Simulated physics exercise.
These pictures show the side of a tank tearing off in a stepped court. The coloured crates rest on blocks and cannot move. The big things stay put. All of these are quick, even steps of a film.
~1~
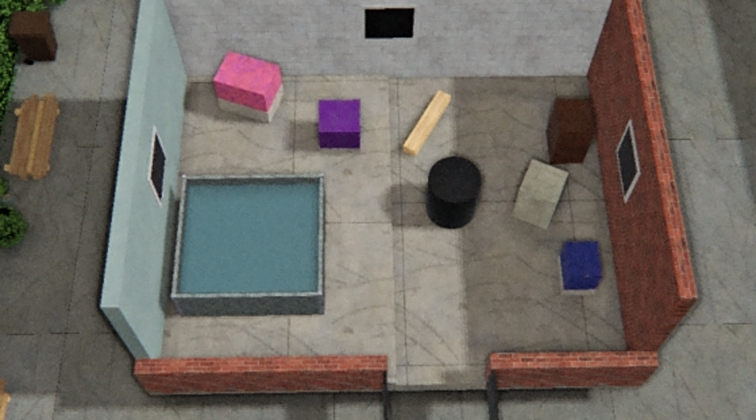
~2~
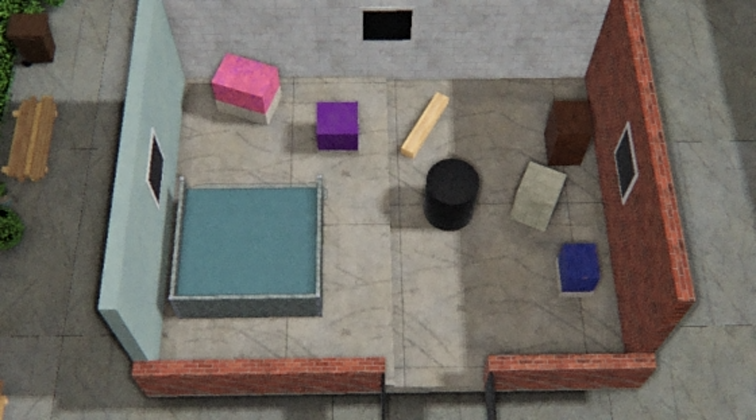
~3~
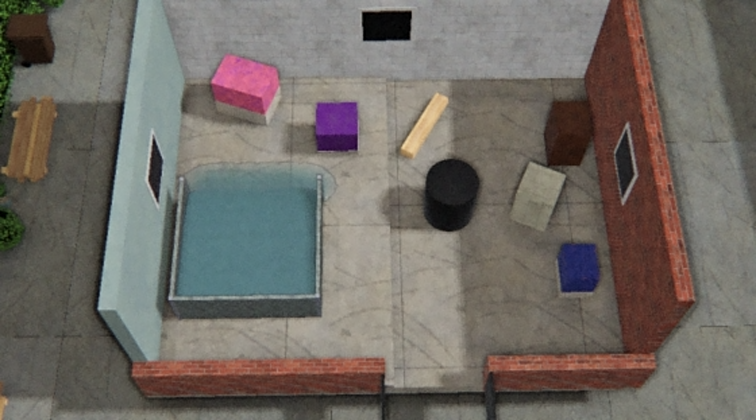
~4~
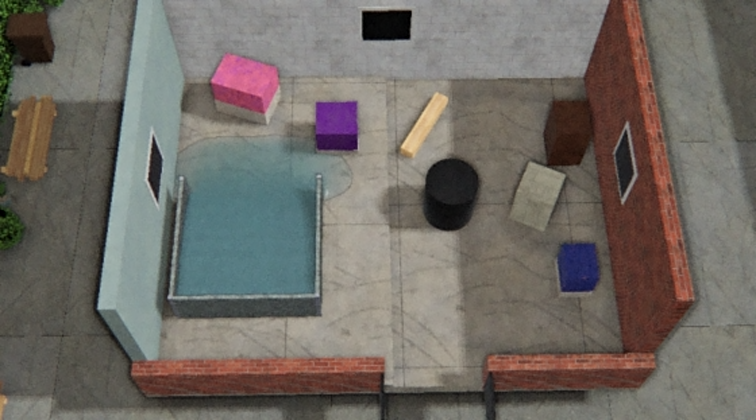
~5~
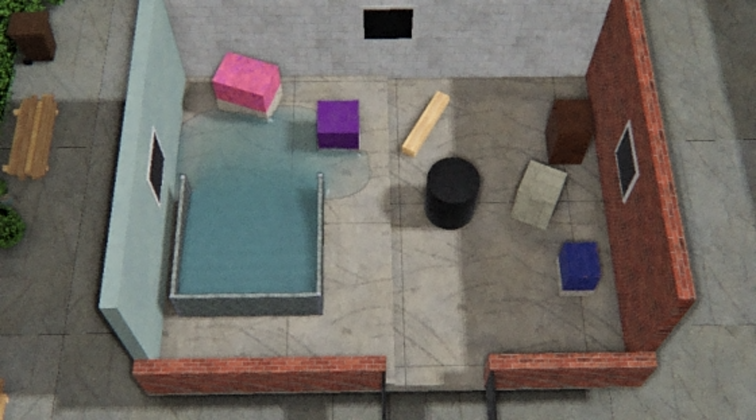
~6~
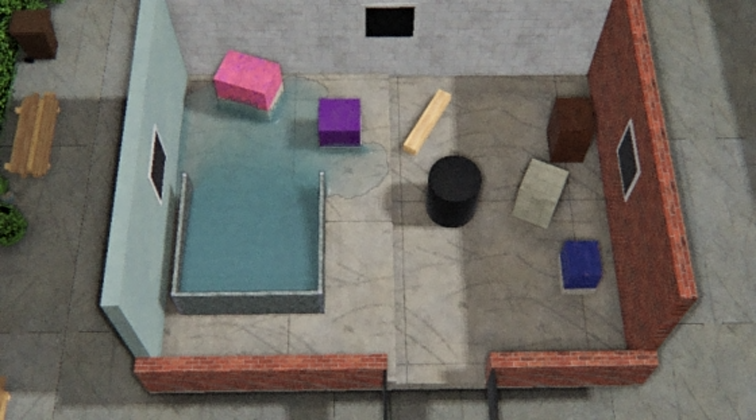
Water pours from the far side of an open, grey-rimmed tank at the left of a walled, paved court, seen from high above. A pink block and a purple block stand behind the tank, with a pale plank, a black cylinder, a grey slab, a brown block and a blue block to the right. The tank's far side gives way, and the water spreads thinly backward around the pink and purple blocks, while the view shifts very slightly.
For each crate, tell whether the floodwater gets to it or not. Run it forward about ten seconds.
Outcome: The blue crate will come out dry. The purple crate will come out wet. The pink crate will come out wet.
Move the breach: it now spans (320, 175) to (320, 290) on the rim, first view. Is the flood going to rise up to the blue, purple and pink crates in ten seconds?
The blue crate gets drenched; the purple crate stays untouched; the pink crate stays untouched.
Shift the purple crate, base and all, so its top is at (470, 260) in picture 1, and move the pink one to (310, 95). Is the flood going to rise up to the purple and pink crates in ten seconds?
As I see it - purple crate is left untouched, pink crate gets submerged.
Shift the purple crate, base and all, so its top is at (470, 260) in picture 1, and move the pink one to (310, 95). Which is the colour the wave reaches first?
Answer: The pink-painted one.
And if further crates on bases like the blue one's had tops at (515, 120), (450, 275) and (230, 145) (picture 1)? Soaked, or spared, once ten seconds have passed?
Taken as listed, number one never gets reached, number two never gets reached and number three does get flooded.
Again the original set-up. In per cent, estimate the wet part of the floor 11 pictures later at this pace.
Around 35 percent, give or take.
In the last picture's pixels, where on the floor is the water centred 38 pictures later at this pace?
At roughly (356, 195).
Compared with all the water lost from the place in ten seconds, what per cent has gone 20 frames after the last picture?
Share gone by then: About 0 %.
A moment on, water covers 25 % of the floor; the blue crate not reached, the purple crate water round its plinth, the pink crate water round its plinth.
Next, water covers 35 % of the floor; the blue crate not reached, the purple crate water round its plinth, the pink crate water round its plinth.
Then, water covers 55 % of the floor; the blue crate not reached, the purple crate water round its plinth, the pink crate water round its plinth.
Later, water covers 90 % of the floor; the blue crate water round its plinth, the purple crate water round its plinth, the pink crate water round its plinth.
In the end, water covers 90 % of the floor; the blue crate stayed above the water, the purple crate was topped, the pink crate was topped.
